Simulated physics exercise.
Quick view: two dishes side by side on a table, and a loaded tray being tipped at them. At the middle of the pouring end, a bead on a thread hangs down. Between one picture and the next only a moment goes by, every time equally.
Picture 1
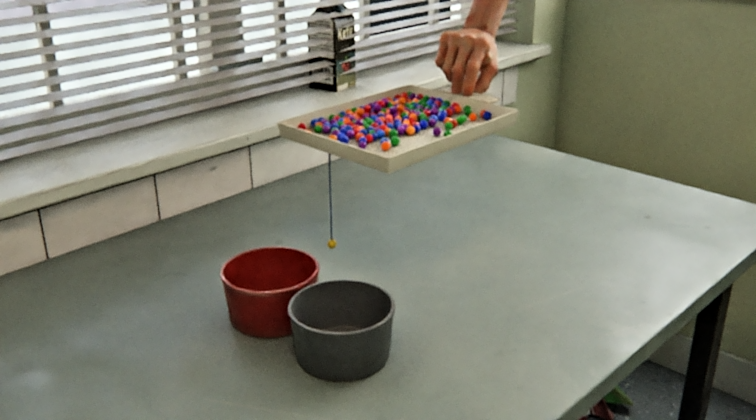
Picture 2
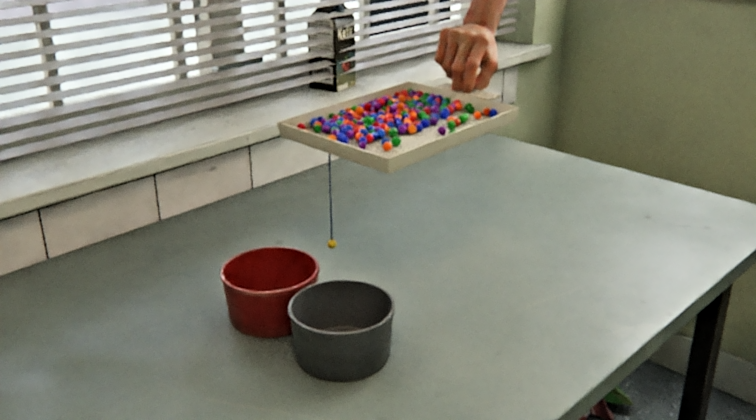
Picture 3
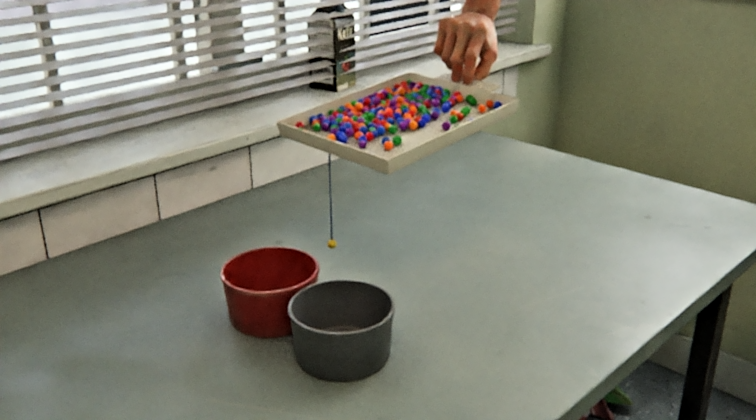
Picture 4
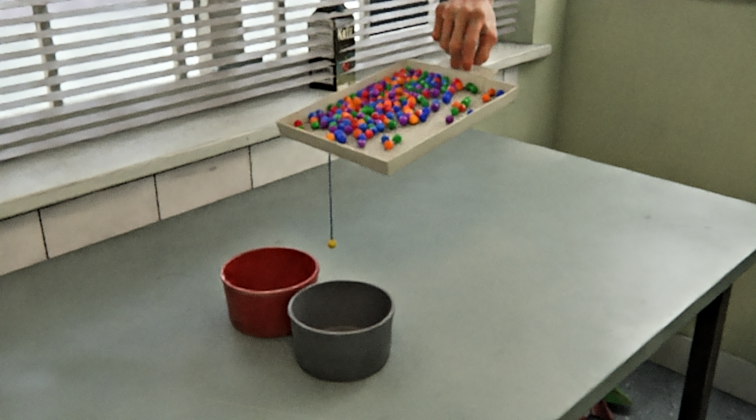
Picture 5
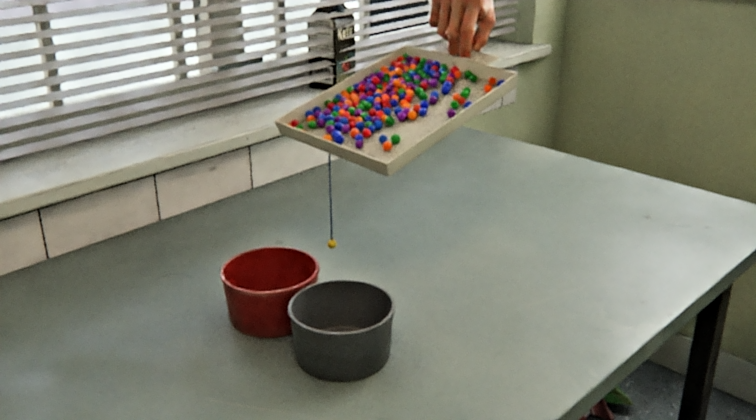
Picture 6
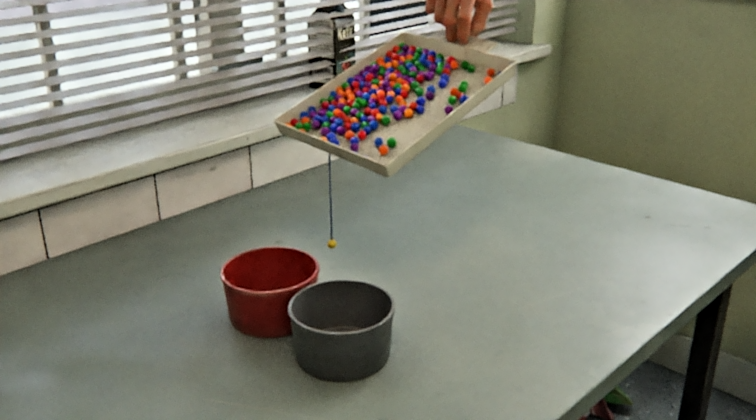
The clip opens with a hand at the far end of a pale tray of multicoloured beads, above a red dish and a grey dish, with a yellow bead hanging on a thread. The hand gradually raises that end, steepening the tray's slant, and the loose beads begin shifting inside it.
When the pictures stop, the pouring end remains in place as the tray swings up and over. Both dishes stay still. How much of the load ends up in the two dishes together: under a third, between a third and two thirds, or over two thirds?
Tops two thirds.
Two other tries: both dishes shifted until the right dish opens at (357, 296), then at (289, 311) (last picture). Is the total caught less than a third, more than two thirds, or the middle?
First: More than two thirds; second: Below one third.
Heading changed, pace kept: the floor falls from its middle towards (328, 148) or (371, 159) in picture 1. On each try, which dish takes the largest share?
First left, then the right-hand dish.
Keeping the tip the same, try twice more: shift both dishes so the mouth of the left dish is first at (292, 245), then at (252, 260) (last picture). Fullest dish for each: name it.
First try: The right-hand one. Second try: The right-hand one.
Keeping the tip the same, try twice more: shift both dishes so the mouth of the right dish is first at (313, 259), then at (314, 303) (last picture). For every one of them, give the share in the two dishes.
You'd get 20 in a hundred first and 60 in a hundred after that.
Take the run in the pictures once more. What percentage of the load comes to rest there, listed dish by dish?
About 30 % ends in the left dish and about 60 % in the right dish.
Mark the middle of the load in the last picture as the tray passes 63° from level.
Look around (347, 138) in the last picture.
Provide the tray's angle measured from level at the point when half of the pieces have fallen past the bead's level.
The tilt then is about 95°.
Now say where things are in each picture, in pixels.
Corners of the pouring end at (280, 122) and (388, 157), level; middle of the load at (389, 117), round plastic beads; left dish at (234, 305); right dish at (304, 346); bead on its thread at (332, 244), in the first frame.
Corners of the pouring end at (280, 122) and (388, 157), level; middle of the load at (389, 115), in the second frame.
Corners of the pouring end at (280, 121) and (388, 158), tipped barely, lowest at the right corner; middle of the load at (388, 110), a small part on the move, in the third frame.
Corners of the pouring end at (279, 121) and (387, 160), tipped a little, lowest at the right corner; middle of the load at (387, 102), a small part on the move, in the fourth frame.
Corners of the pouring end at (278, 120) and (386, 162), tipped a little, lowest at the right corner; middle of the load at (385, 95), about a third on the move, in the fifth frame.
Corners of the pouring end at (277, 120) and (386, 163), tipped clearly, lowest at the right corner; middle of the load at (381, 90), nearly all on the move; left dish at (234, 305); right dish at (304, 346), in the sixth frame.
Soon, tray tipped steeply; most on the tray; a small part in the right dish; a stray few in the left dish; a small part in the air.
A while on, tray tipped past a quarter turn; a small part on the tray; about half in the right dish; about a quarter in the left dish; a small part outside both; a small part in the air.
Towards the end, tray tipped past a quarter turn; about two thirds in the right dish; about a quarter in the left dish; a small part outside both.
Finally, tray tipped past a quarter turn; about two thirds in the right dish; about a quarter in the left dish; a small part outside both.
